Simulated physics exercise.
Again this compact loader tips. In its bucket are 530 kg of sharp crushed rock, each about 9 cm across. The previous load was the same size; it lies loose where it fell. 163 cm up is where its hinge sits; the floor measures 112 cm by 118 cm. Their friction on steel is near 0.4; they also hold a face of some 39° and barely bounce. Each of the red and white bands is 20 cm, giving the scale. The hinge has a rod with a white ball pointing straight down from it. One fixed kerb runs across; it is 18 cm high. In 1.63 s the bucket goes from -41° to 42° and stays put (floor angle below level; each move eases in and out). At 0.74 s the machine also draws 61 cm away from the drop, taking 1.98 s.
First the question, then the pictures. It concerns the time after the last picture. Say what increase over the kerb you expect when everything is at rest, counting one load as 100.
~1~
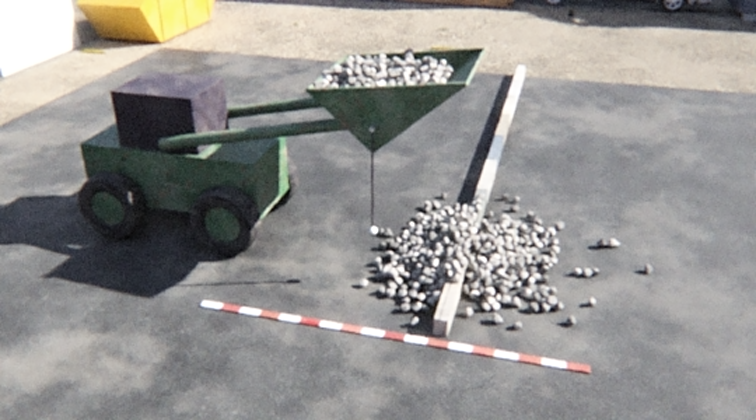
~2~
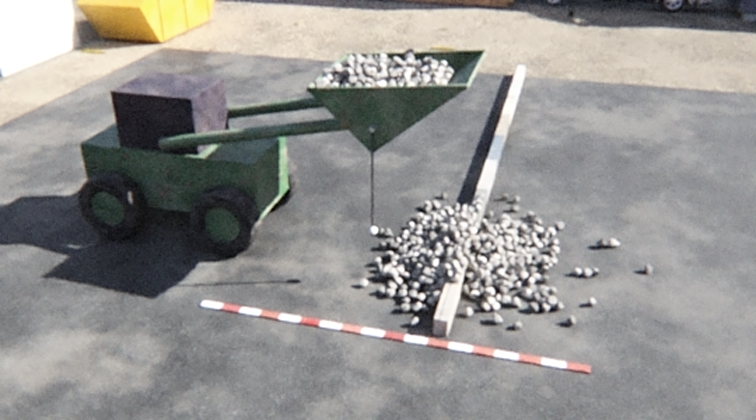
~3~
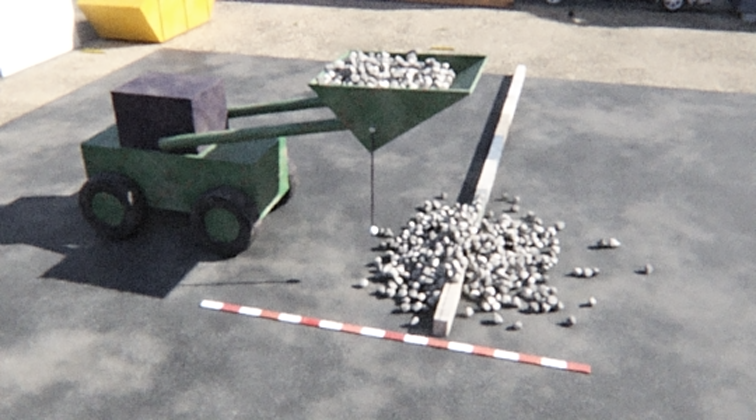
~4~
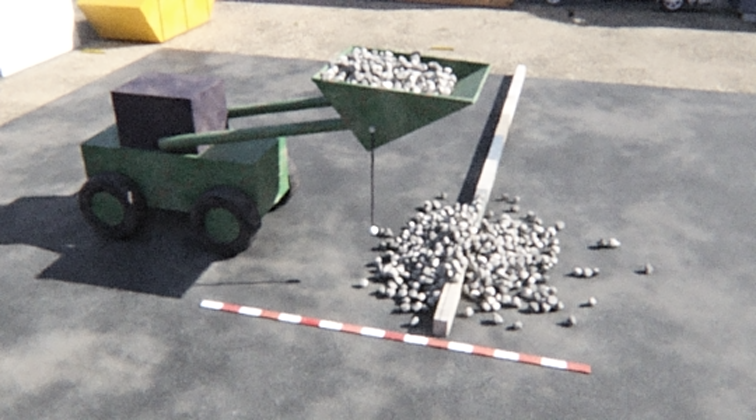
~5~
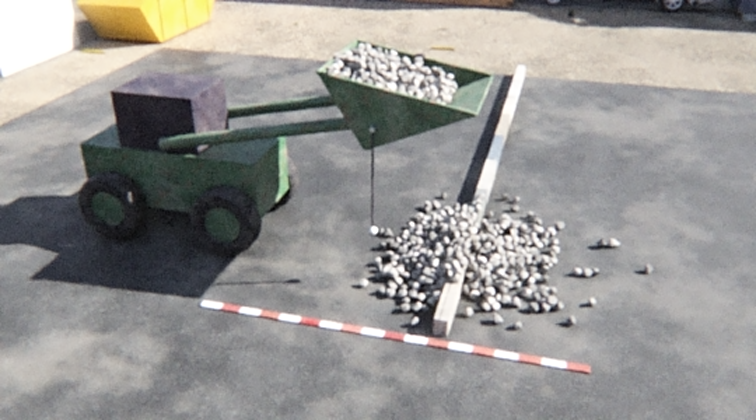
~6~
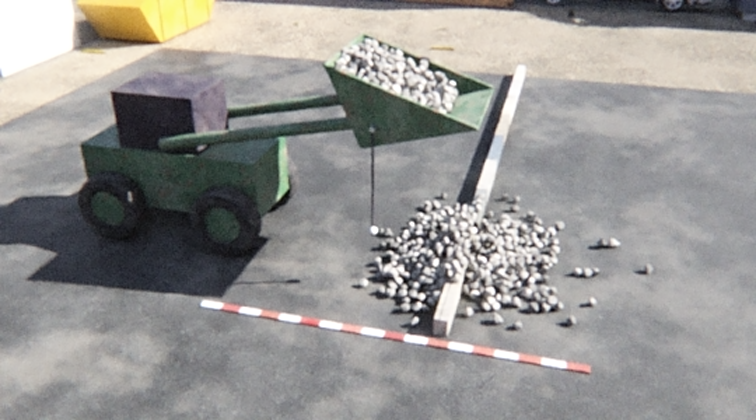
Some 32 per cent is added.
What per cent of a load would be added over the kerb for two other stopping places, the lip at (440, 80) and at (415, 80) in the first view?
Case one about 5 %, case two about 0 %.
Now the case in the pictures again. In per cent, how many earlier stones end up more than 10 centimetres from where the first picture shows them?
Roughly 10 % of them.
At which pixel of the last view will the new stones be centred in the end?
Their centre rests close to (446, 238).
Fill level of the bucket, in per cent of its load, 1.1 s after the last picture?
It holds some 35 percent.
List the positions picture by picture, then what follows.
In the first frame, lip at (467, 84), floor tilted -41°, highest stones at (409, 61). The earlier load is highest near (457, 223), 35 cm above ground level, 61 % on this side of the kerb, 39 % over the kerb.
In the second frame, lip at (468, 87), floor tilted -40°, highest stones at (403, 62).
In the third frame, lip at (470, 93), floor tilted -36°, highest stones at (381, 61).
In the fourth frame, lip at (474, 102), floor tilted -31°, highest stones at (369, 56).
In the fifth frame, the bucket is at -24°, its lip at (476, 115); the top of the load is at (362, 52).
In the sixth frame, the bucket is at -16°, its lip at (478, 129); the top of the load is at (365, 47).
Then, 0.6 s after the last picture the floor is at 29°; in per cent of one load, 99 in the bucket, 62 on this side of the kerb, 39 over the kerb; the foremost stones are at (599, 273).
Then, 1.1 s after the last picture the floor is at 42°; in per cent of one load, 35 in the bucket, 113 on this side of the kerb, 52 over the kerb; the foremost stones are at (599, 273).
Then, 2.6 s after the last picture the floor is at 42°; in per cent of one load, 0 in the bucket, 129 on this side of the kerb, 71 over the kerb; the foremost stones are at (602, 273).
Then, 5.4 s after the last picture the floor is at 42°; in per cent of one load, 0 in the bucket, 129 on this side of the kerb, 71 over the kerb; the foremost stones are at (602, 273). Net gain over the kerb, 32.
